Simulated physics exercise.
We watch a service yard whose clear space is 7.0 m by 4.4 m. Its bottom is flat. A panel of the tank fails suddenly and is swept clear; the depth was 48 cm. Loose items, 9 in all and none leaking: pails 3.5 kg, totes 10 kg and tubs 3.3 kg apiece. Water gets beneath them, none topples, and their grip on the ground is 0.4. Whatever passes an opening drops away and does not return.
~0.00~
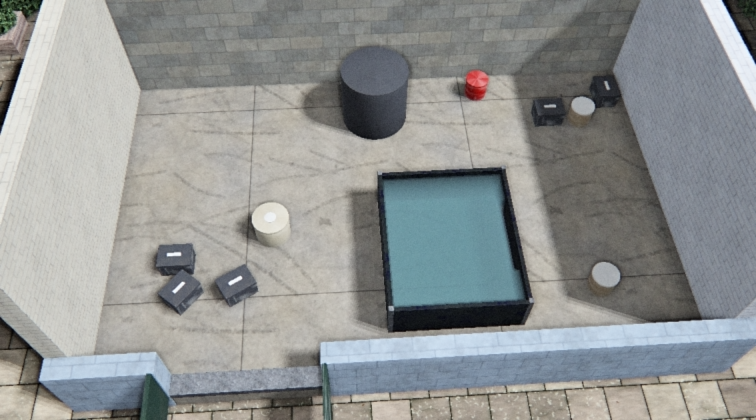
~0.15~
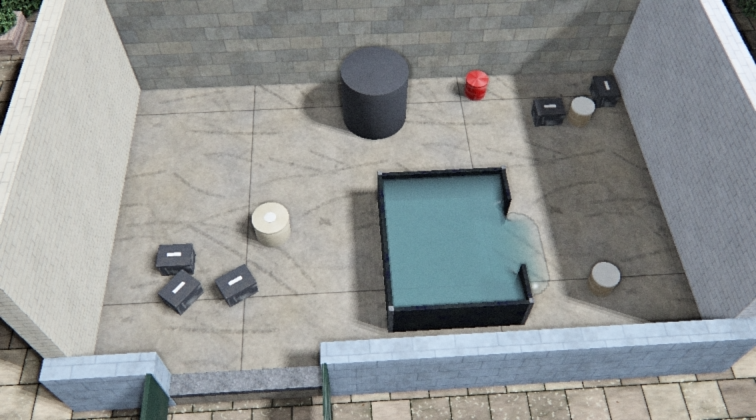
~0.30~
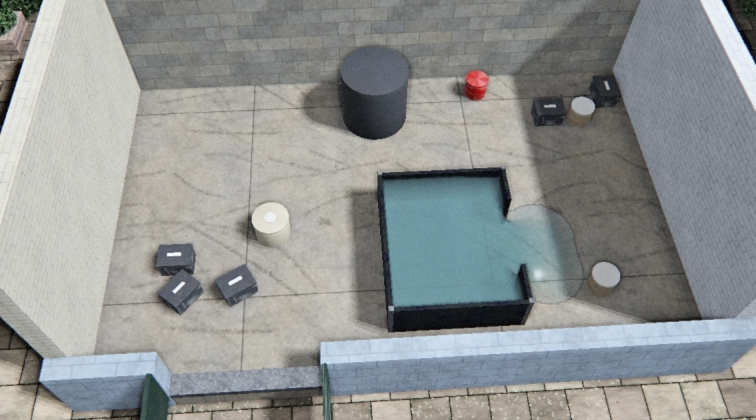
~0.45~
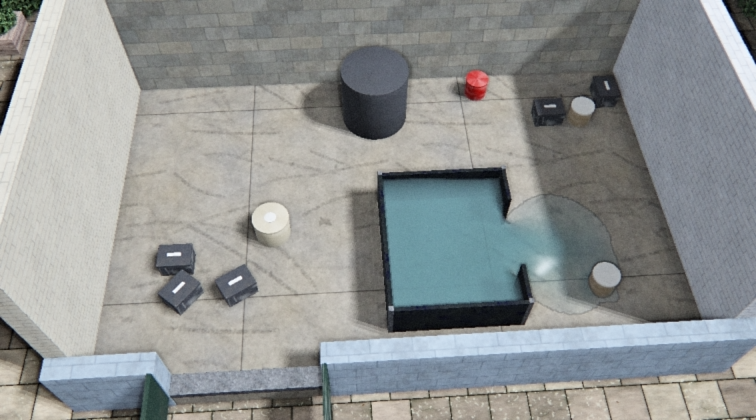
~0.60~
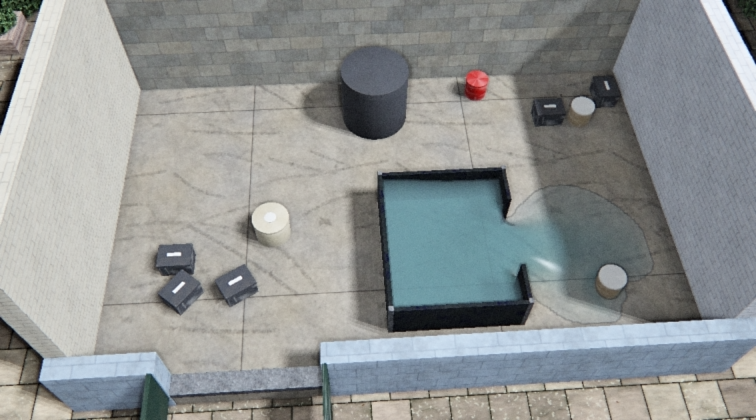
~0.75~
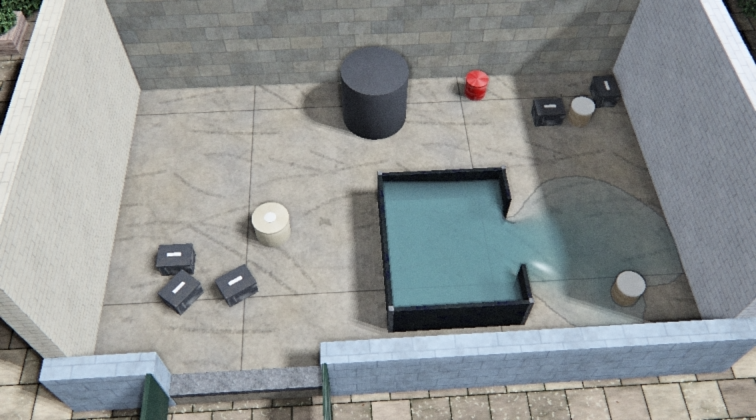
The footage shows a walled yard with a dark-sided tank of water whose right side opens, letting water spread rightward across the paving and around a small pale tub, which shifts slightly, while the other scattered items stay still.
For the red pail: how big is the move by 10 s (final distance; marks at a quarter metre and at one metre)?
The red pail ends far away.
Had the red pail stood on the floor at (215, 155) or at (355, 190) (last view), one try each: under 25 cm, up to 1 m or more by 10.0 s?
In turn: It holds its place; it slides a little.
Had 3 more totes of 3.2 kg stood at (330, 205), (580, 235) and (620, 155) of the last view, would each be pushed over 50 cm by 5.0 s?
In turn: Less, more, over.
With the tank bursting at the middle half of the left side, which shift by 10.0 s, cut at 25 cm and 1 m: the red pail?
Then the red pail barely shifts.
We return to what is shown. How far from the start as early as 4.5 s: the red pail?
About 100 cm.
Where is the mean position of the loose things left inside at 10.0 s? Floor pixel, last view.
At about (361, 224).
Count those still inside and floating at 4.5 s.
I count 2.
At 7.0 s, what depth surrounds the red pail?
Roughly 6 cm.
After 2.0 s the red pail is near (477, 79), 0.0 m from its start, aground; 0 of 9 are out; 1 afloat.
After 4.5 s the red pail is near (423, 106), 1.0 m from its start, aground; 0 of 9 are out; 2 afloat.
After 7.0 s the red pail is near (425, 160), 1.7 m from its start, afloat; 0 of 9 are out; 3 afloat.
After 10.0 s the red pail is near (302, 163), 2.9 m from its start, aground; 0 of 9 are out; 3 afloat.
